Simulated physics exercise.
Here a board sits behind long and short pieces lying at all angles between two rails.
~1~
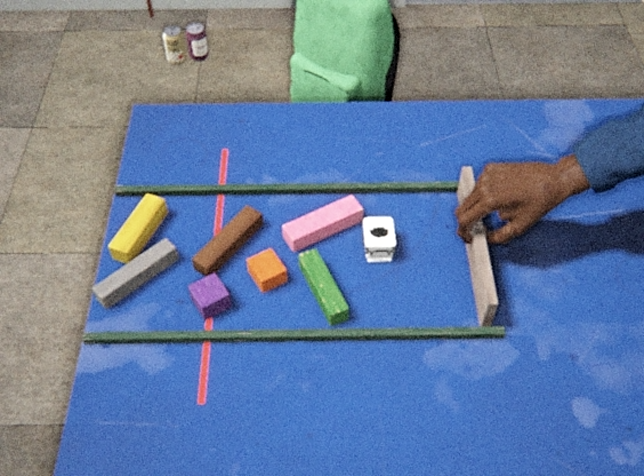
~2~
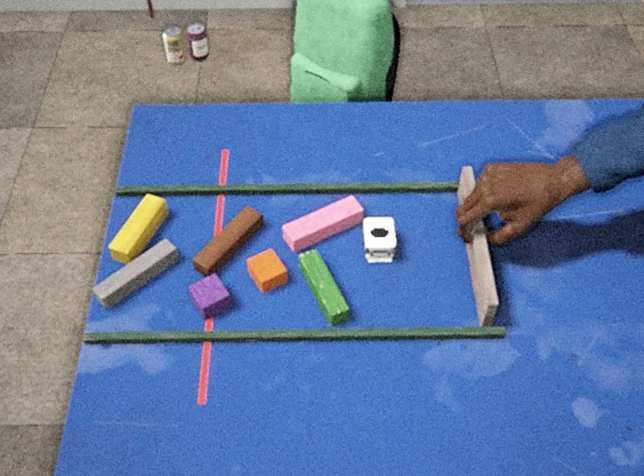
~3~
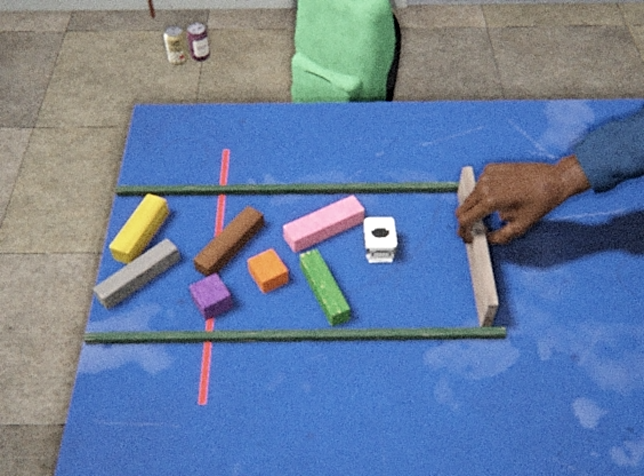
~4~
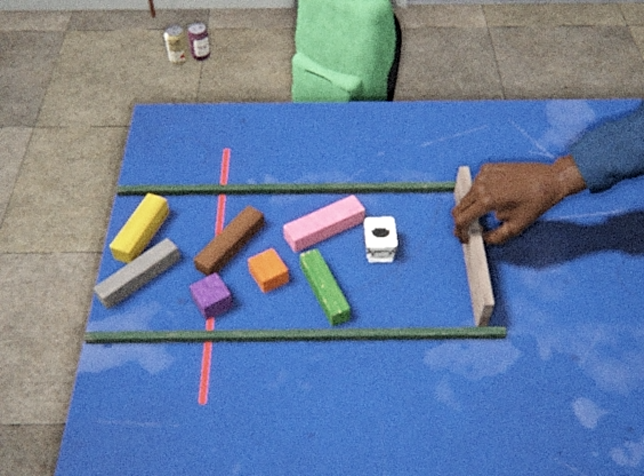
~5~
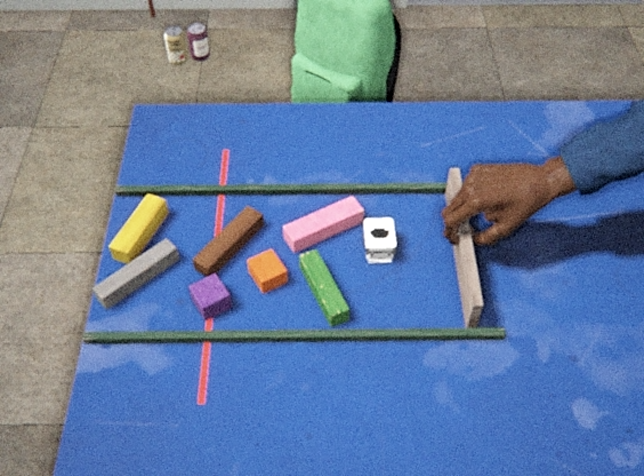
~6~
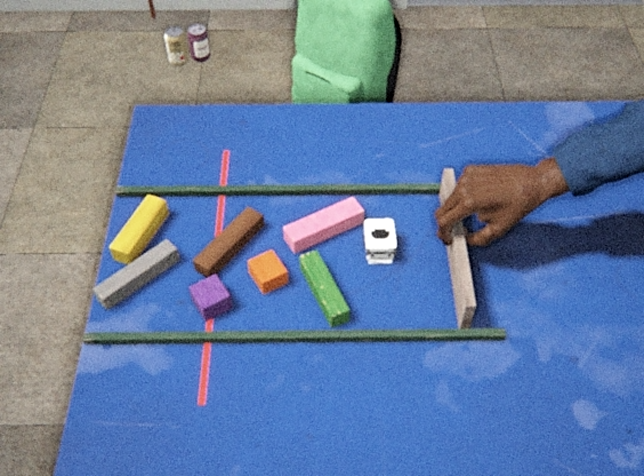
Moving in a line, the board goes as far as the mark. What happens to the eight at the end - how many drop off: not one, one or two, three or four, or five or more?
The count of those that drop off: Not one.
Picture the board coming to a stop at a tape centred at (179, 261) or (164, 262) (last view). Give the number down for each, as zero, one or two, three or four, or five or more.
One or two; just one or two.
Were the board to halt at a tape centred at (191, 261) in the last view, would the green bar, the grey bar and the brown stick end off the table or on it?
The green bar is still there. The grey bar is gone. The brown stick is still there.
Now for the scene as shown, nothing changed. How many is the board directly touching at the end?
That would be 2 of them.
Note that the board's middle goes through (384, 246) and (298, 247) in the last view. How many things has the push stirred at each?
Well, it's 1 at the first one and 5 at the second.
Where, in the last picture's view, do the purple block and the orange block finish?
You'll find the purple block at roughly (162, 315) and the orange block at roughly (156, 280).
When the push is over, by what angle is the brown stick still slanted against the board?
About 20° out of line.
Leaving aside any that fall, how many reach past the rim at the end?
Overhanging: 2.
Early on, none off yet; yellow stick at rest near (140, 230); grey bar at rest near (138, 274); purple block at rest near (211, 298).
A while later, none off yet; yellow stick at rest near (139, 229); grey bar travelled a little near (127, 270); purple block travelled about its own width near (182, 309).
Finally, the number that fall off is zero.
